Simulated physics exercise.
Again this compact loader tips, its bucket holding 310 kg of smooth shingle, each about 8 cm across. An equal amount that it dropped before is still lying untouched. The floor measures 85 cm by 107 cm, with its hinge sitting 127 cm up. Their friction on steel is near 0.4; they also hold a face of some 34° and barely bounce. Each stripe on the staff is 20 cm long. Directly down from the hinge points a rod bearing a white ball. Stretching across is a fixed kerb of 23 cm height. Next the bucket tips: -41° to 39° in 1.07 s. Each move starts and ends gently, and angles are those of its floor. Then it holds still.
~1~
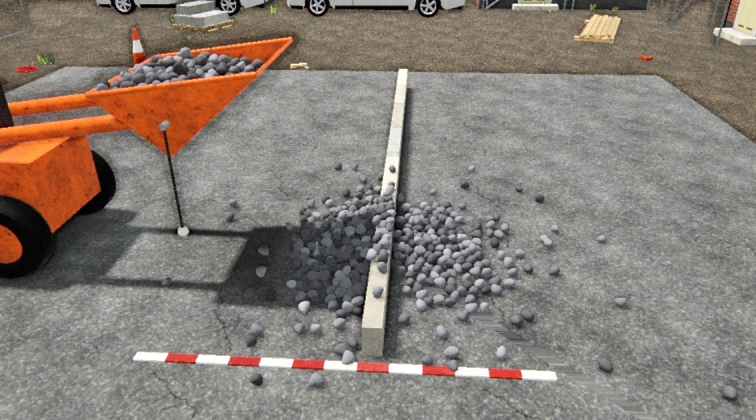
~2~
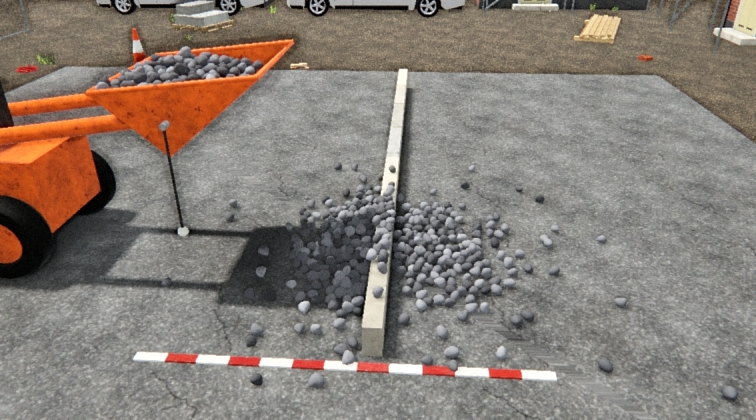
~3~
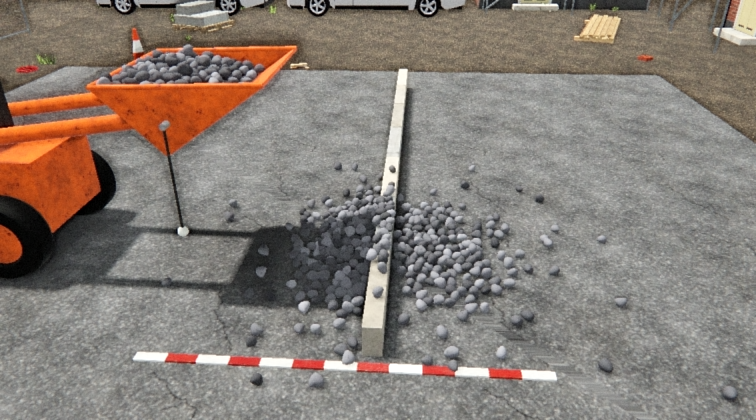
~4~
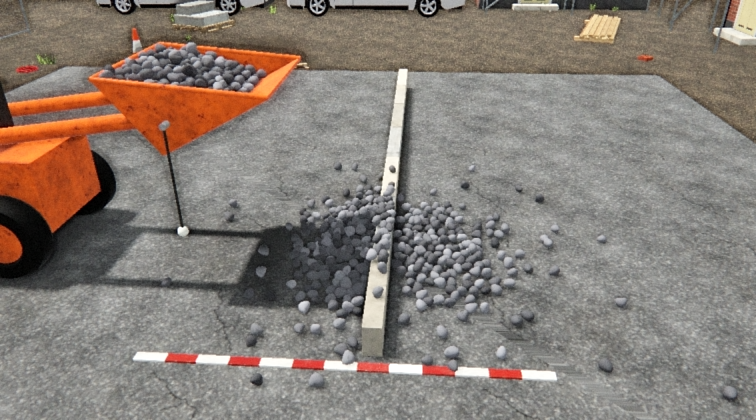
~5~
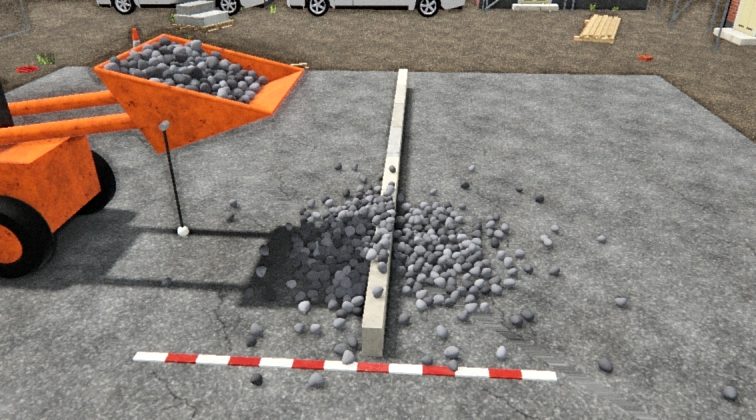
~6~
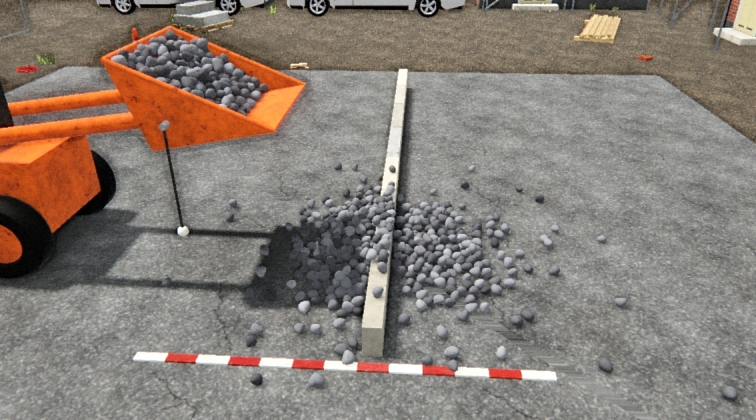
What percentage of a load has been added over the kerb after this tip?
1 %.
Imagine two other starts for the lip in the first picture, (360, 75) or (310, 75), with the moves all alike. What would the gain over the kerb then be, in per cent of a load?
Roughly 80 and 20 percent, in that order.
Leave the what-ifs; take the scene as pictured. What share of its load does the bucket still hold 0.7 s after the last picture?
It still holds about 55 per cent.
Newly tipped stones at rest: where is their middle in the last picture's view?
Their centre ends up near (318, 240).
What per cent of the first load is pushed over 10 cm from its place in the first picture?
10 %.
Then, 0.4 s after the last picture the floor is at 26°; in per cent of one load, 100 in the bucket, 63 on this side of the kerb, 38 over the kerb; the foremost stones are at (585, 266).
Then, 0.7 s after the last picture the floor is at 39°; in per cent of one load, 56 in the bucket, 106 on this side of the kerb, 38 over the kerb; the foremost stones are at (585, 266).
Then, 1.1 s after the last picture the floor is at 39°; in per cent of one load, 8 in the bucket, 154 on this side of the kerb, 38 over the kerb; the foremost stones are at (585, 266).
Then, 3.7 s after the last picture the floor is at 39°; in per cent of one load, 0 in the bucket, 162 on this side of the kerb, 38 over the kerb; the foremost stones are at (585, 266). Net gain over the kerb, 1.
